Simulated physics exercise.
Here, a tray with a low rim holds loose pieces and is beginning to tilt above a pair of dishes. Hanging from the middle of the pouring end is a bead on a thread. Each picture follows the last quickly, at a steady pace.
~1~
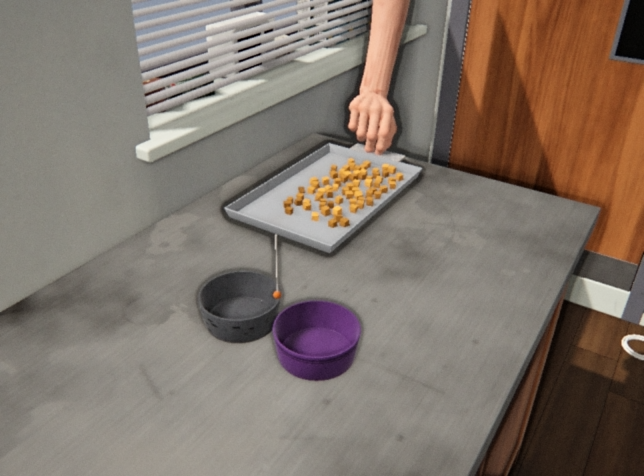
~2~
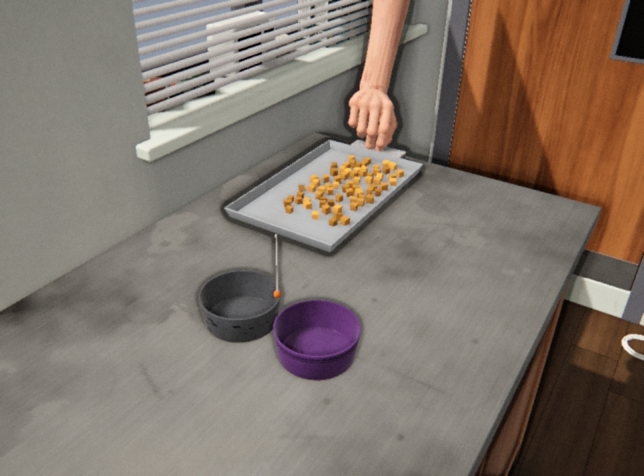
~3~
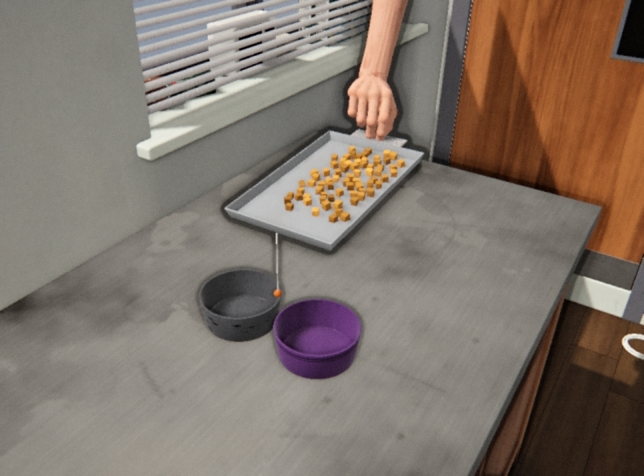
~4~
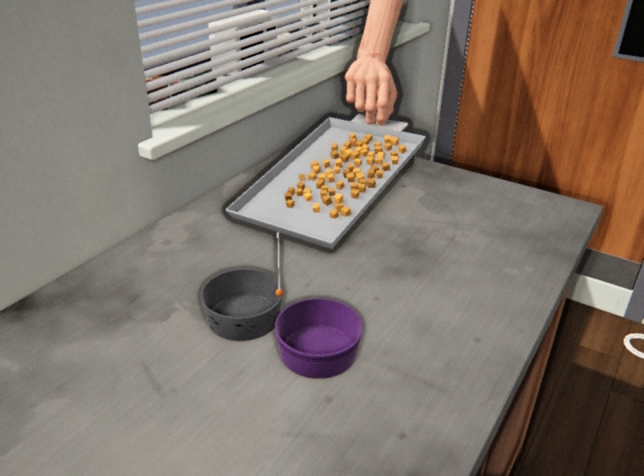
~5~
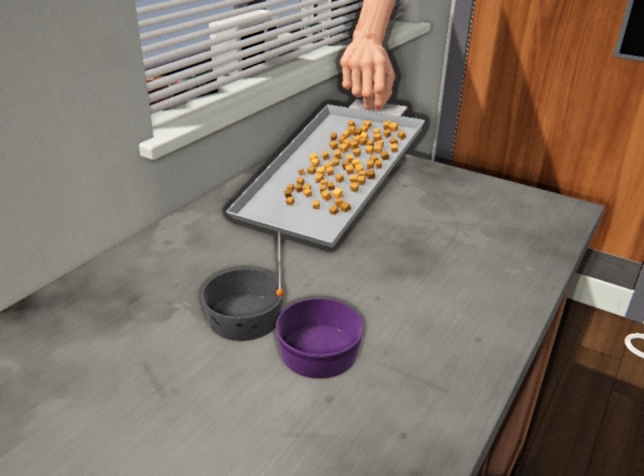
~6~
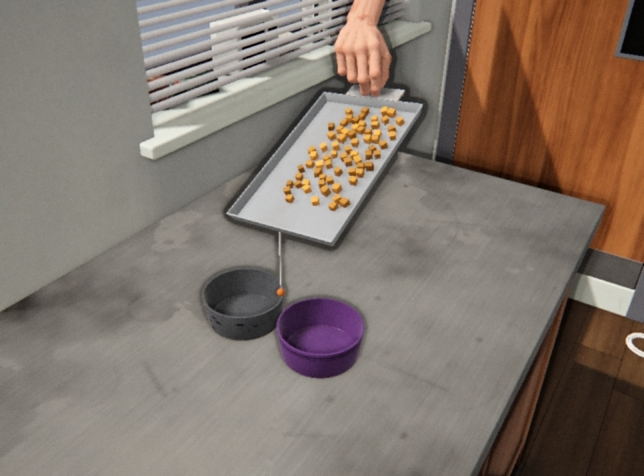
A hand gripped the far end of a gray tray of croutons on a counter, then steadily raised that end, tilting the tray toward a gray dish and a purple dish that stayed still.
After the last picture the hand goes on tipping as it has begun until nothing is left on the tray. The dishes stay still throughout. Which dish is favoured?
Looks to me like the dish on the left ends up with more.
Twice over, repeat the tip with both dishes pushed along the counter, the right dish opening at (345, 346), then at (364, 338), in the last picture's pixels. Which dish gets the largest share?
Place 1 - the dish at left; place 2 - the dish at left.
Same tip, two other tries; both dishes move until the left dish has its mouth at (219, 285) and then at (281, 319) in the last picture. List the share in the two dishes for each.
Close to 80 in a hundred, followed by close to 40 in a hundred.
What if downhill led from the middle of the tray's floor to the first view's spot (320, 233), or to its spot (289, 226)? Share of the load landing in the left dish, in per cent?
0 per cent, then 30 per cent.
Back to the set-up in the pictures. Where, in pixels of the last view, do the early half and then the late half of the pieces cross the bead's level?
I'd say close to (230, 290) at first and close to (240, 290) later on.
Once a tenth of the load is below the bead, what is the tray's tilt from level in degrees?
75°, roughly.
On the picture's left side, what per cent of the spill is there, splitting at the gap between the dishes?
Close to 90 in a hundred.
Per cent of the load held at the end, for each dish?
Per cent held at the end: Left dish 70, right dish 0.
Just after the last frame, tray tipped steeply; the larger part on the tray; about a tenth in the air.
A moment on, tray tipped past a quarter turn; roughly a third on the tray; just a few in the right dish; roughly a third in the left dish; roughly a quarter outside both; about a tenth in the air.
Further on, tray tipped past a quarter turn; just a few in the right dish; roughly two thirds in the left dish; roughly a quarter outside both.
When it is over, tray tipped past a quarter turn; just a few in the right dish; roughly two thirds in the left dish; roughly a quarter outside both.
